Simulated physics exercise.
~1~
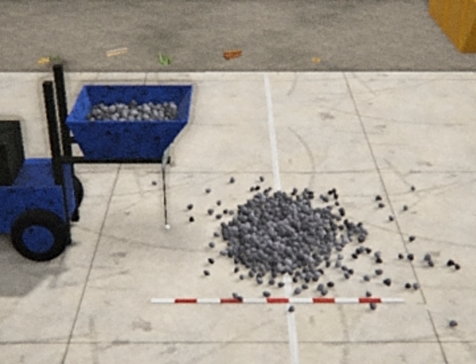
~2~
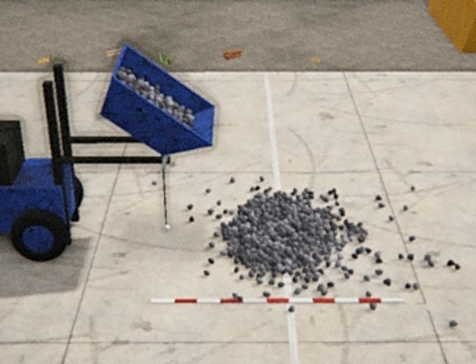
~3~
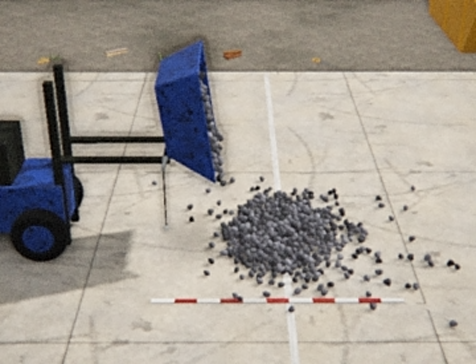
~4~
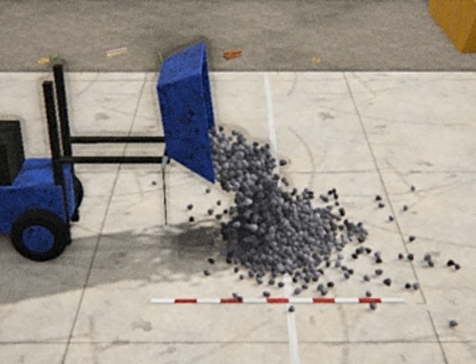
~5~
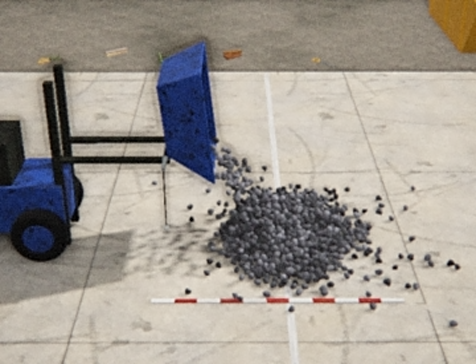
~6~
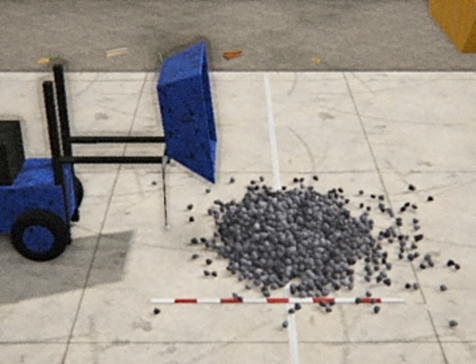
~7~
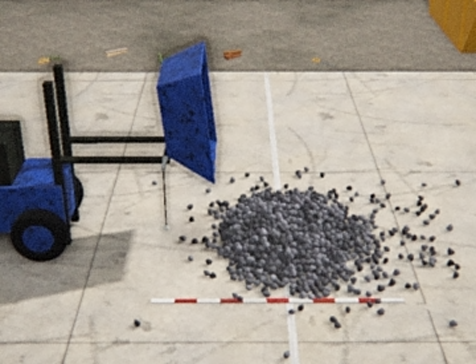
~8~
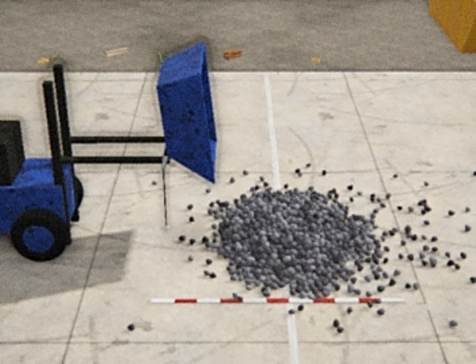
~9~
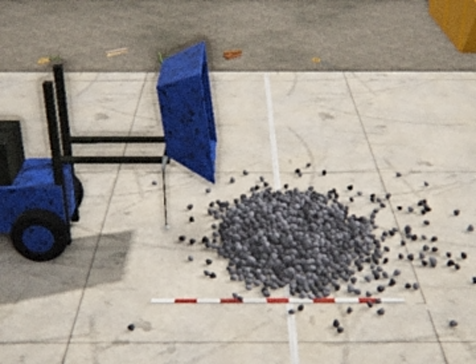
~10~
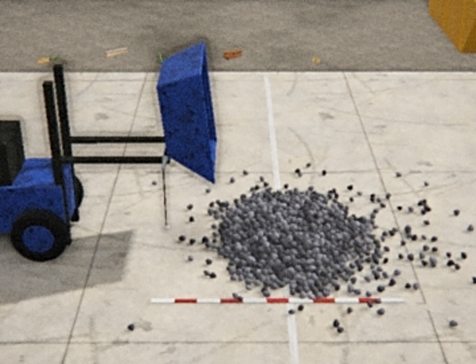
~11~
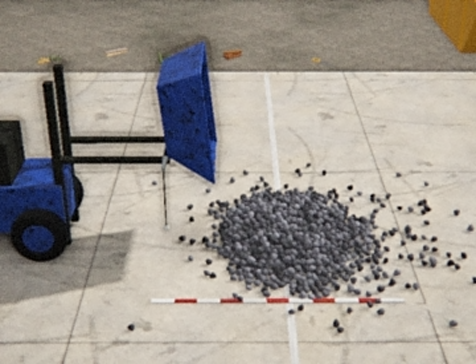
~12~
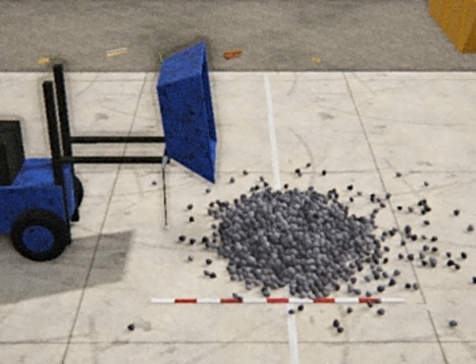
On pale paving, a blue forklift tips its skip, pouring grey stones that widen the pile.
